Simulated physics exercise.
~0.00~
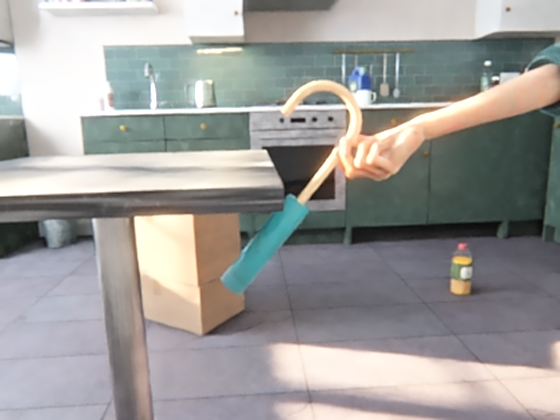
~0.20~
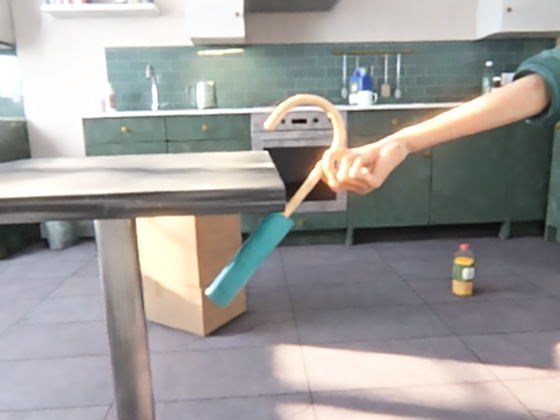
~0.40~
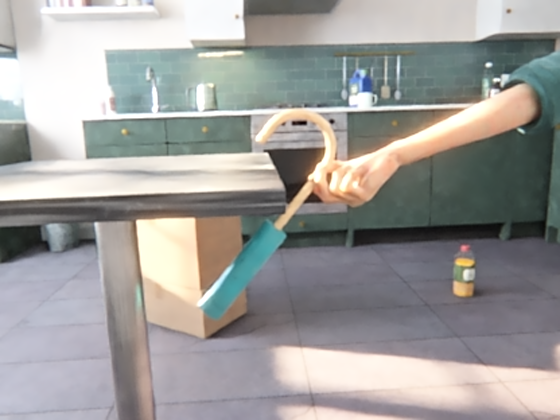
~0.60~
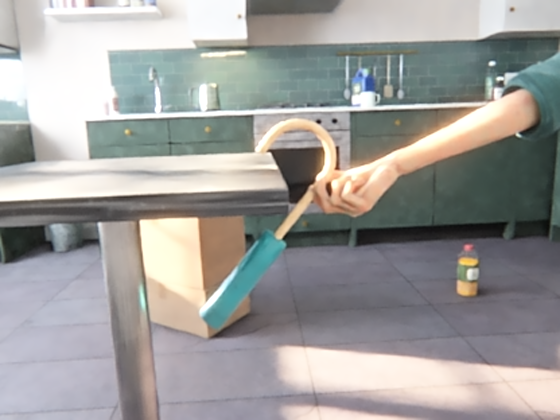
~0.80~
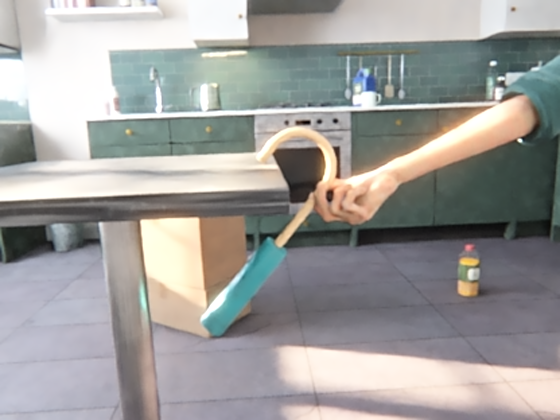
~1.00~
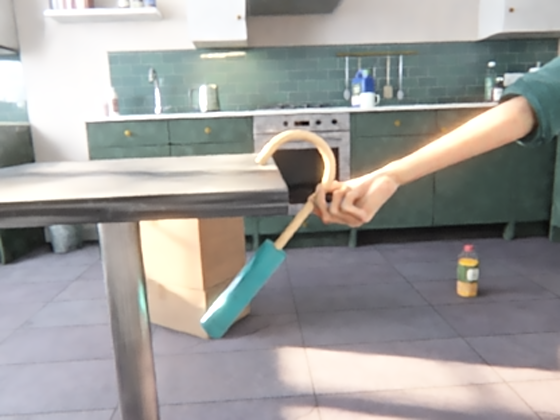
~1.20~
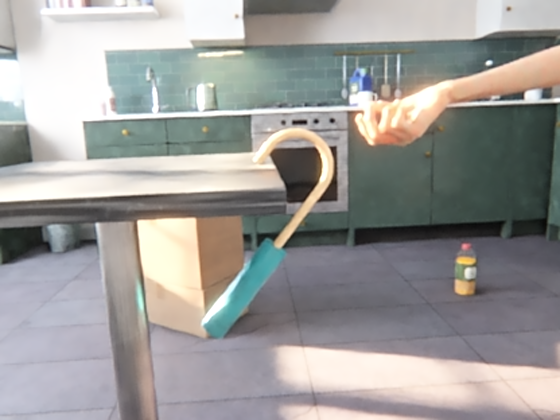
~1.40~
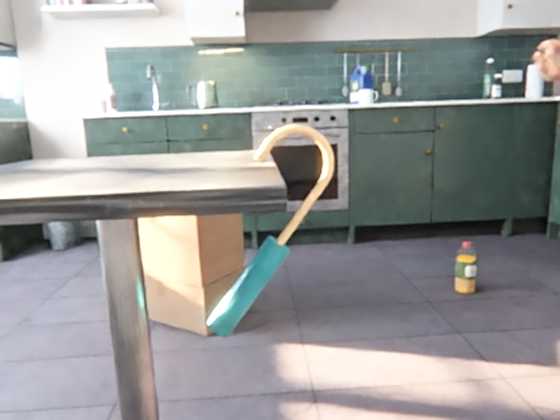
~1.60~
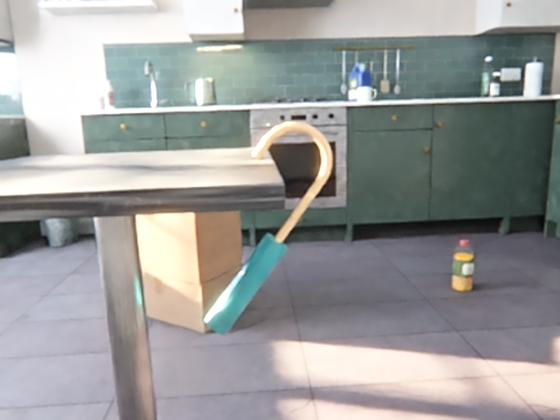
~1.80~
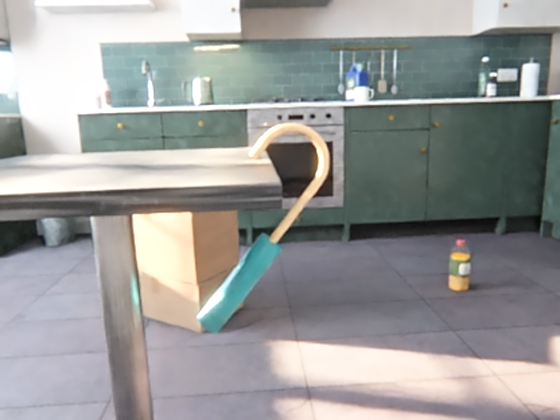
In a kitchen, a hand lowering a turquoise umbrella's curved handle onto a table edge, letting go and withdrawing, the umbrella staying hooked.
